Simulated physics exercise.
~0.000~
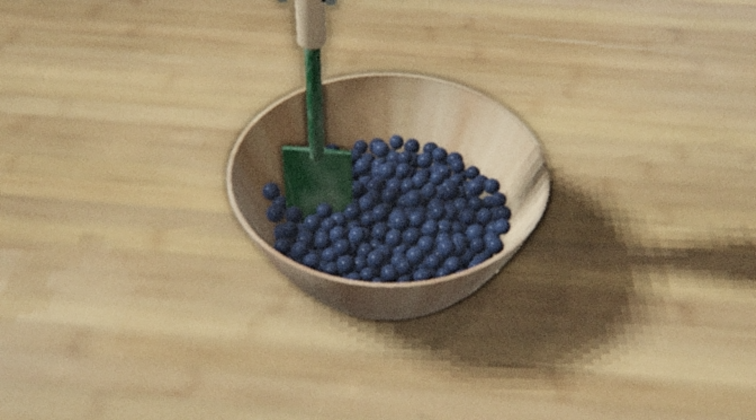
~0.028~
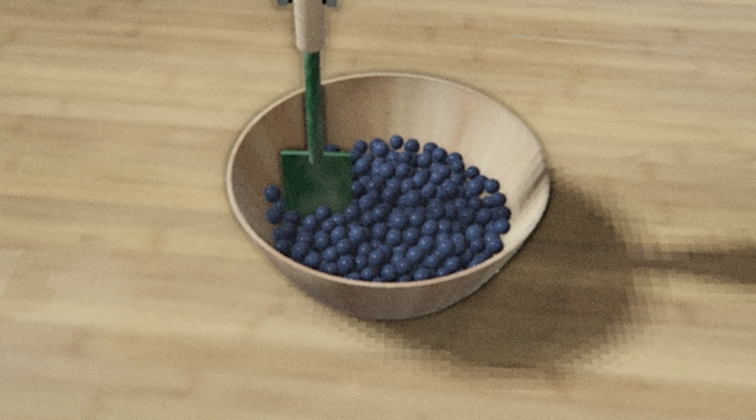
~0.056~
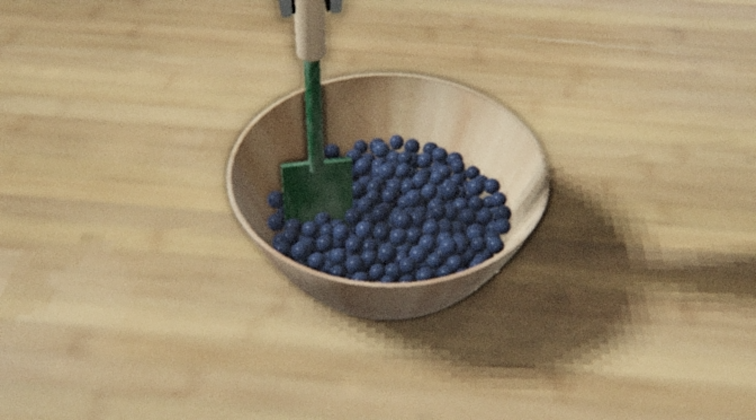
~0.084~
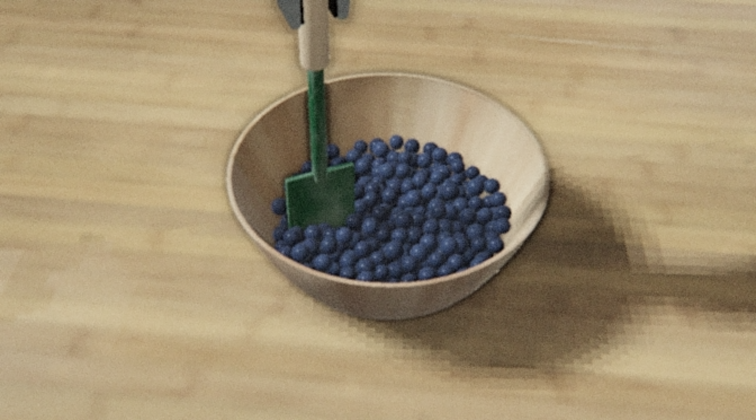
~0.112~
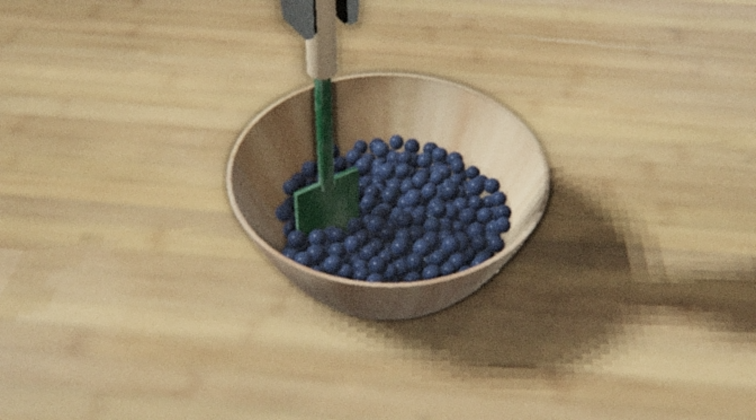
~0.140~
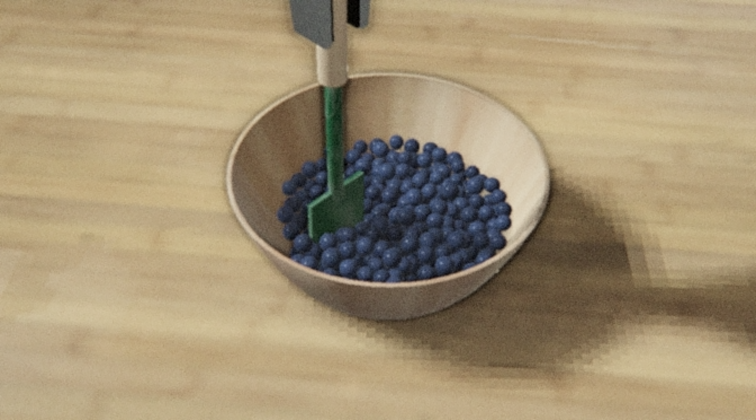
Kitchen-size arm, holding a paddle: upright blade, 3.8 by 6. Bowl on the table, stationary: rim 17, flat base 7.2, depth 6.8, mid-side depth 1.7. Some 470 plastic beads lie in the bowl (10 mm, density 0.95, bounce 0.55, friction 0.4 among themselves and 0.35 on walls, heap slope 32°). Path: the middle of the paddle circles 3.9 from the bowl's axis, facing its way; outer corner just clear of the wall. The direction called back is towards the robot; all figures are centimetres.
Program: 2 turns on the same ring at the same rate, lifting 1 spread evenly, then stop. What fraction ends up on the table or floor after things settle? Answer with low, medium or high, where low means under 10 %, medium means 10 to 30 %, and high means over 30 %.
Low.
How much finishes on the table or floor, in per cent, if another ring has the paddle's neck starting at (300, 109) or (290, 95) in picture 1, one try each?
First try about 5 per cent, second try about 0 per cent.
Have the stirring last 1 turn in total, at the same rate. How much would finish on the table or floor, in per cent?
About 0 per cent.
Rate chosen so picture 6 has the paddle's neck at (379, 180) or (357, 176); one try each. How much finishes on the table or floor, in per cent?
First try: Around 15 %; second try: Around 10 %.
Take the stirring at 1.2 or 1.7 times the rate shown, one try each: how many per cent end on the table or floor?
Estimates in order: Some 5 % and some 20 %.
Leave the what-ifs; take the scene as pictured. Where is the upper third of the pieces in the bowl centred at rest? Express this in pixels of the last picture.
Roughly at pixel (326, 229).
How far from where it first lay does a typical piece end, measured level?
Some 7 centimetres or so.
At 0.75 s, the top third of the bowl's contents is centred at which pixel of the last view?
About (309, 172) in the last picture.
After 0.75 s, 316° round, highest piece 8 above the table; 460 in the bowl, 8 on the table or floor, 1 in flight or on the tool.
After 1.36 s, 219° round, highest piece 8 above the table; 456 in the bowl, 13 on the table or floor.
After 1.87 s, 0° round, highest piece 7 above the table; 452 in the bowl, 17 on the table or floor.
After 2.57 s, 0° round, highest piece 7 above the table; 452 in the bowl, 17 on the table or floor.
At rest, 452 in the bowl, 17 on the table or floor. That is 4 % on the table or floor.
